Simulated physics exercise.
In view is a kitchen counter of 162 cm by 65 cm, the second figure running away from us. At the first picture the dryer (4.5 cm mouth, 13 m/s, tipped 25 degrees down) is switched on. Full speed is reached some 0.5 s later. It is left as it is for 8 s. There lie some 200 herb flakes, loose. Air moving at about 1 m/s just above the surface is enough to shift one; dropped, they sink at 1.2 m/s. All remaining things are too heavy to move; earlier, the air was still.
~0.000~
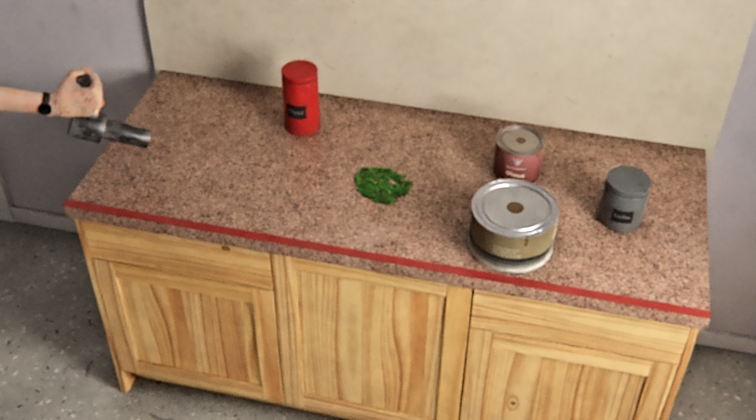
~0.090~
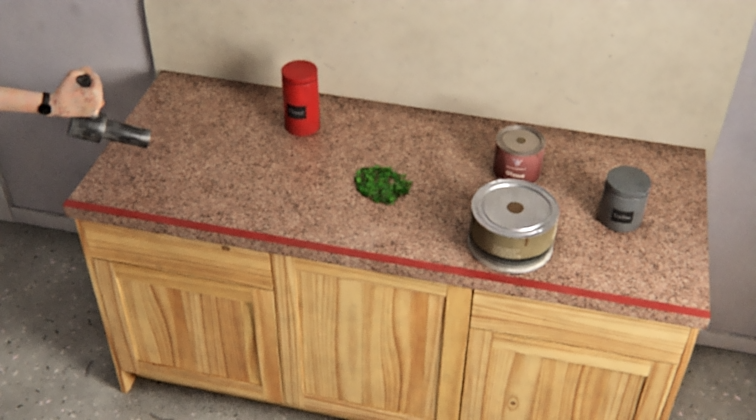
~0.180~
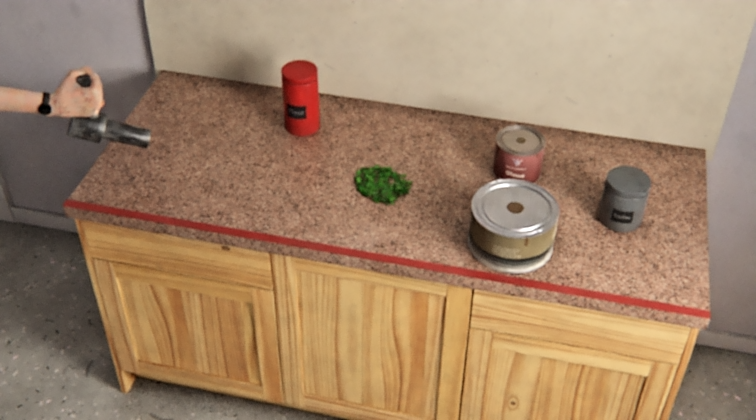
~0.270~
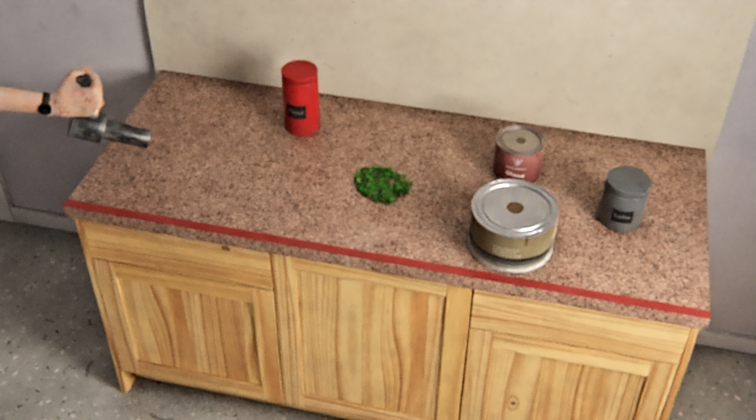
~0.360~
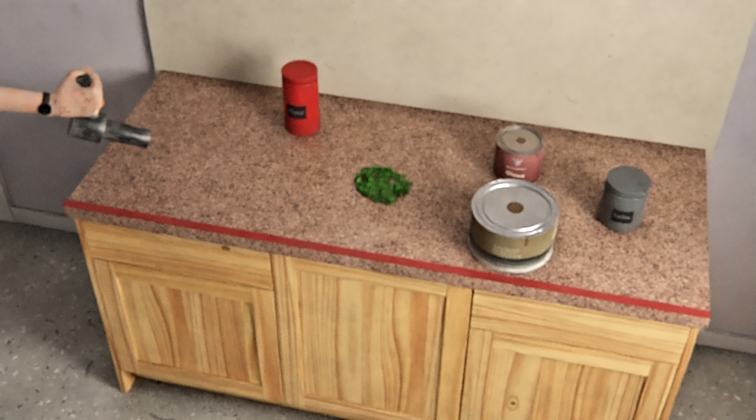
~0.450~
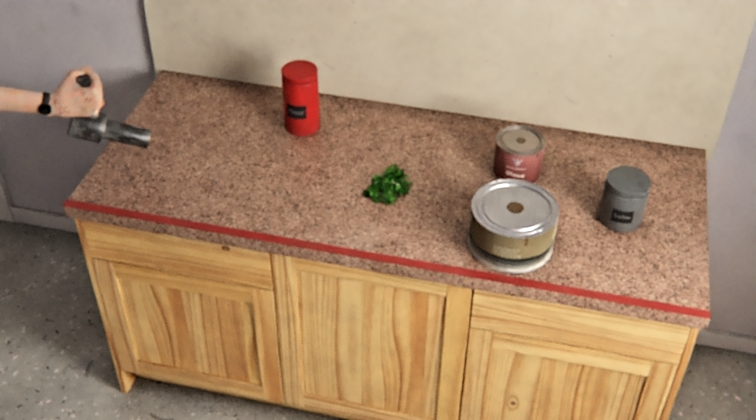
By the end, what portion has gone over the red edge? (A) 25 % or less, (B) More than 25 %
25 % or less.
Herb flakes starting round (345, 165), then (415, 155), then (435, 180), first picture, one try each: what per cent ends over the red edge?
Try by try: About 0 per cent, 0 per cent and 0 per cent.
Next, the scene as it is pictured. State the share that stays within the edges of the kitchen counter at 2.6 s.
Share at that time: Some 90 %.
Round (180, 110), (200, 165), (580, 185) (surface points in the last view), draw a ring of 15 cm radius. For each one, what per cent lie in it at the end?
Estimates in listed order: 0 %; 0 %; 40 %.
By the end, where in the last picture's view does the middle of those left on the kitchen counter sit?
Look somewhere near (600, 210).
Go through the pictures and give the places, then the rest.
The middle of the herb flakes is near (380, 186), none has stirred yet and the mouth of the dryer is at (148, 139), in the first frame.
The middle of the herb flakes is near (381, 185), none has stirred yet and the red edge is centred on (368, 259), in the second frame.
The middle of the herb flakes is near (381, 185), none has stirred yet, the top of a jar is at (299, 70) and the top of a tin is at (521, 140), in the third frame.
The middle of the herb flakes is near (381, 185) and none has stirred yet, in the fourth frame.
The middle of the herb flakes is near (381, 185) and none has stirred yet, in the fifth frame.
The middle of the herb flakes is near (387, 185), the farthest in sight from the dryer is at (410, 182) and about 35 % have left their places, in the sixth frame.
After 1.6 s the count stands so, 0 % are over the red edge; the middle of those still in play is near (600, 209).
After 2.6 s the count stands so, 0 % are over the red edge; the middle of those still in play is near (600, 211).
After 4.4 s the count stands so, 0 % are over the red edge; the middle of those still in play is near (600, 211).
After 8.0 s, at the end, 0 % are over the red edge; the middle of those still in play is near (600, 210).
